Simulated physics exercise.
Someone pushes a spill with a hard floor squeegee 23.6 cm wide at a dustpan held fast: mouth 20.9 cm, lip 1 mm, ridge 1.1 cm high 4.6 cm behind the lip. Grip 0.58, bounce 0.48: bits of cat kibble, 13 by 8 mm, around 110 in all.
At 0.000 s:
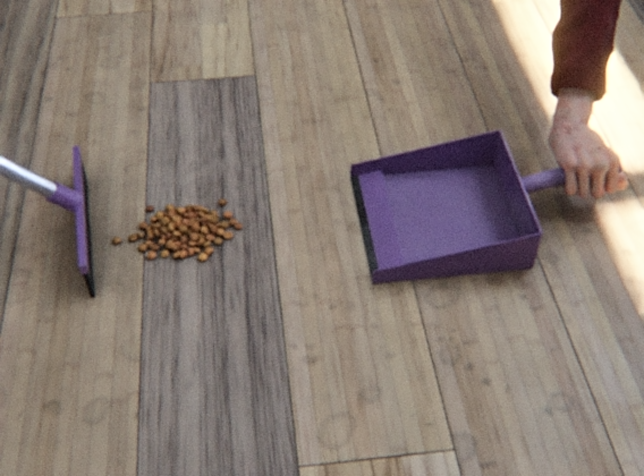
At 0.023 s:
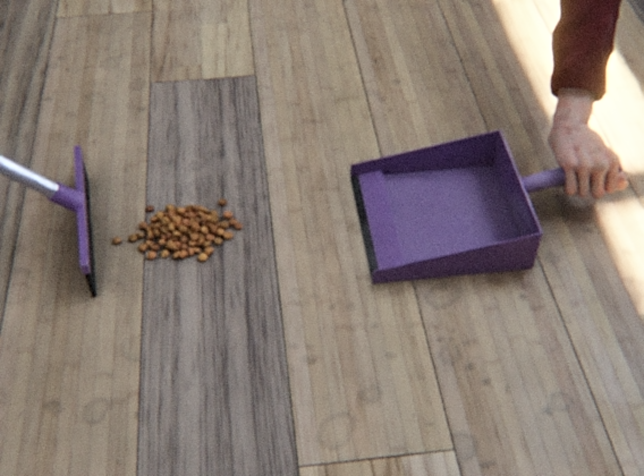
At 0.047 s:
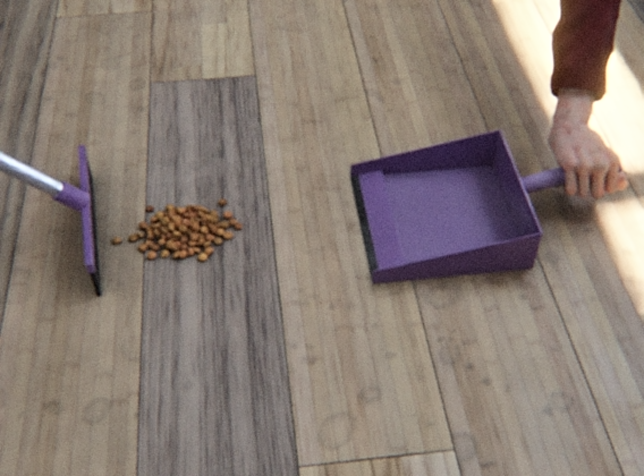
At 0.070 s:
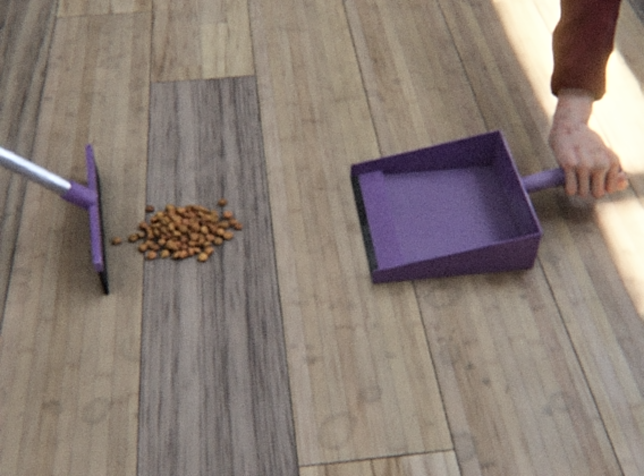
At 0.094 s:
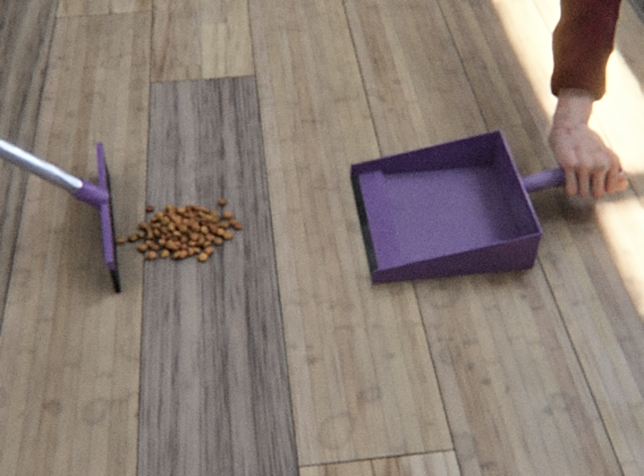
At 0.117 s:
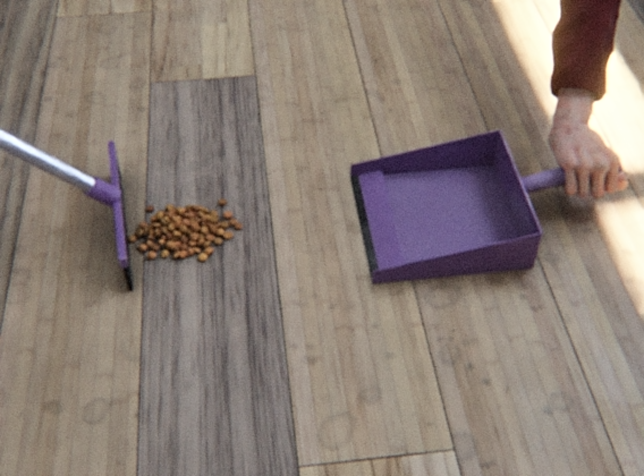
On a wood-plank floor, a small pile of brown kibble sits between a purple squeegee blade at left and a purple dustpan that a hand grips by its handle at right. The blade slides slowly rightward across the boards, then meets the pile's left edge, nudging a few stray bits, while the dustpan stays still.
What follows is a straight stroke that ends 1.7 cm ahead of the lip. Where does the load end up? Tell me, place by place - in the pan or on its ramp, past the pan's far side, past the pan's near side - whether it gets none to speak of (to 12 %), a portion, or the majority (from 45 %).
Pan: A portion; far side: A portion; near side: None to speak of.
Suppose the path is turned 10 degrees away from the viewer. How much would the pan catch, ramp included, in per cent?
It would be near 30 per cent.
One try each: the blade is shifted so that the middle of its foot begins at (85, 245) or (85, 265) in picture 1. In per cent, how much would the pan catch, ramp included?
The two tries give about 30 % and about 25 %.
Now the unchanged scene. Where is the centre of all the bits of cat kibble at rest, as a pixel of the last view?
When it all comes to rest, the middle is near (354, 198).
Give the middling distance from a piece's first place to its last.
I'd say near 26 cm.
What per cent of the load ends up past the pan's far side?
About 20 %.
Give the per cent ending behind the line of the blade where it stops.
Around 5 in a hundred.
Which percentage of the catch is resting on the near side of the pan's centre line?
Around 20 in a hundred.
Then, at 0.32 s, middle of the blade 18 cm from the lip; 0 % over the lip, far side 5 %, near side 0 %.
Then, at 0.46 s, middle of the blade 8 cm from the lip; 0 % over the lip, far side 10 %, near side 0 %.
After 0.72 s, middle of the blade 3 cm from the lip; 30 % over the lip, far side 20 %, near side 0 %.
By 1.3 s all is still; pan 30 %, far side 20 %, near side 0 %, in front of the lip or behind the blade 50 %.
